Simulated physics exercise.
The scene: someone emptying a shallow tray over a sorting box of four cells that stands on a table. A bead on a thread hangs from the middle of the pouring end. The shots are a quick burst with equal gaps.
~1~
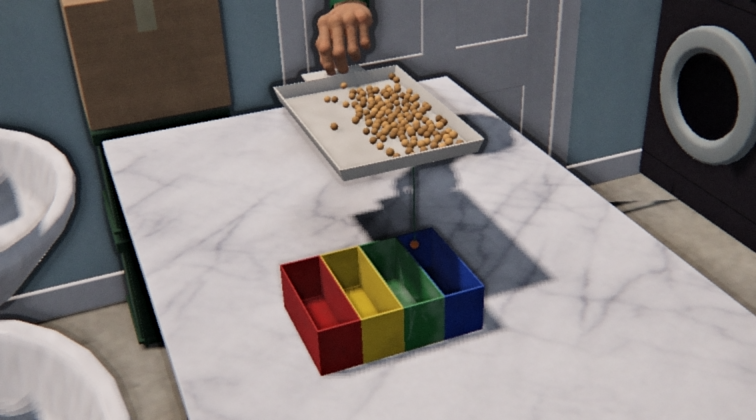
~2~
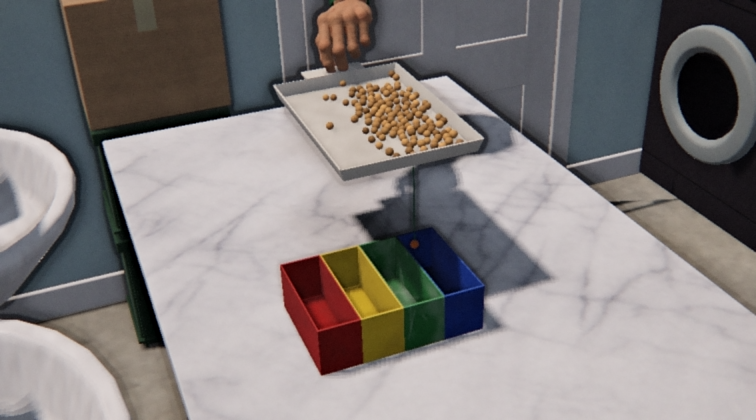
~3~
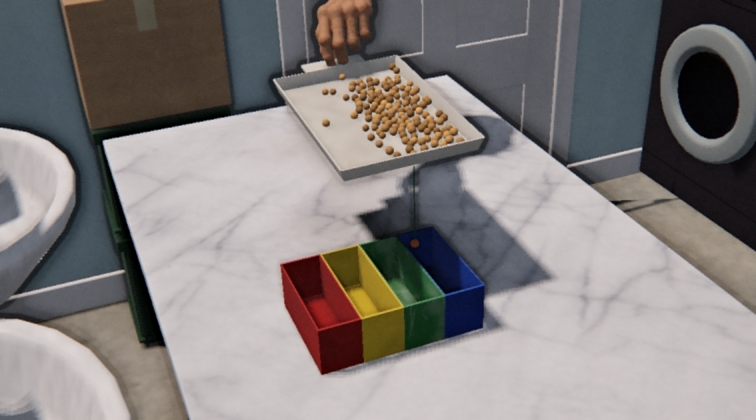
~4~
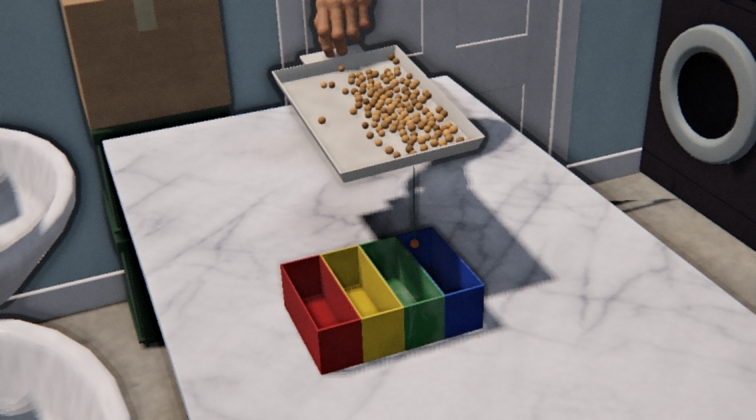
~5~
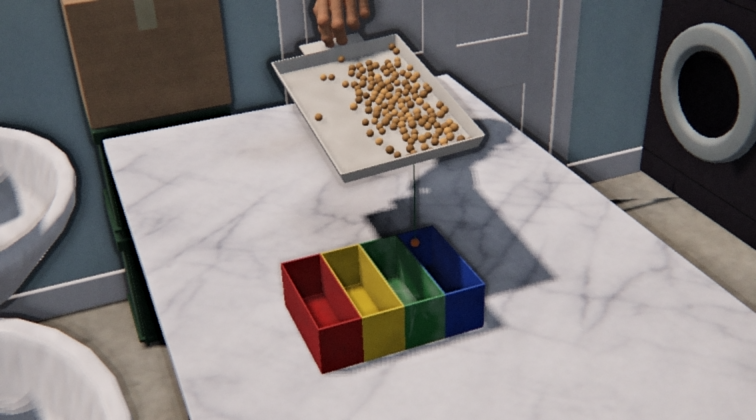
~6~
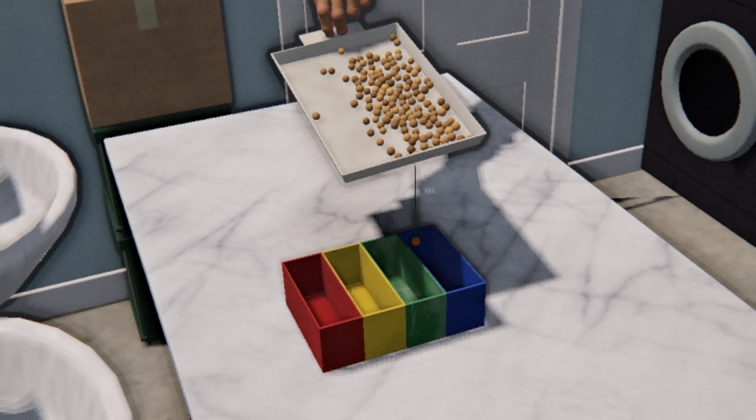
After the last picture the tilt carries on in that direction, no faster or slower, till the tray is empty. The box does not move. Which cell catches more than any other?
Fullest: The yellow cell.
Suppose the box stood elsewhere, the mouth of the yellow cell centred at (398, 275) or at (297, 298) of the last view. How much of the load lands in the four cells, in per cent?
About 90 and 80 per cent.
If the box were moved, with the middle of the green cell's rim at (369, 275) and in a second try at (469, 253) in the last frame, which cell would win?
First that green cell, then that red cell.
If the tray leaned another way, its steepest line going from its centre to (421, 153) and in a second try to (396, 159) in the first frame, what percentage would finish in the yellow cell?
About 0 and 30 per cent.
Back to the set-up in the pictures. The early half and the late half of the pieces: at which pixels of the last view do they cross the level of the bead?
Early half (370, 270), late half (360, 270).
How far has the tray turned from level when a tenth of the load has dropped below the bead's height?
Near 60 degrees.
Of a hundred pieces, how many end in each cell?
Red cell near 10; yellow cell near 60; green cell near 30; blue cell near 0.
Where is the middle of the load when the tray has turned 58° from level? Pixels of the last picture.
At about (381, 161).
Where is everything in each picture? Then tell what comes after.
In the first picture, corners of the pouring end (343, 167) and (478, 138), level; middle of the load (401, 117), round wooden beads; bead on its thread (414, 245); red cell (340, 343); yellow cell (383, 331); green cell (424, 320); blue cell (464, 309).
In the second picture, corners of the pouring end (343, 167) and (478, 137), level; middle of the load (401, 115).
In the third picture, corners of the pouring end (344, 167) and (478, 136), tipped barely, lowest at the left corner; middle of the load (401, 111).
In the fourth picture, corners of the pouring end (343, 169) and (478, 135), tipped a little, lowest at the left corner; middle of the load (401, 107).
In the fifth picture, corners of the pouring end (344, 170) and (479, 134), tipped a little, lowest at the left corner; middle of the load (402, 102).
In the sixth picture, corners of the pouring end (345, 171) and (480, 132), tipped a little, lowest at the left corner; middle of the load (403, 98), almost all on the move; red cell (342, 340); yellow cell (385, 328); green cell (426, 317); blue cell (466, 305).
Just after the last frame, tray tipped steeply; the larger part on the tray; about a tenth in the yellow cell; just a few in the green cell; just a few in the red cell; about a tenth falling or outside the box.
A moment on, tray tipped right over; just a few on the tray; roughly half in the yellow cell; roughly a quarter in the green cell; about a tenth in the red cell; just a few in the blue cell; about a tenth falling or outside the box.
Further on, tray tipped past a quarter turn; roughly half in the yellow cell; roughly a quarter in the green cell; about a tenth in the red cell; just a few in the blue cell; about a tenth falling or outside the box.
When it is over, tray tipped past a quarter turn; roughly half in the yellow cell; roughly a quarter in the green cell; about a tenth in the red cell; just a few in the blue cell; about a tenth outside the box.
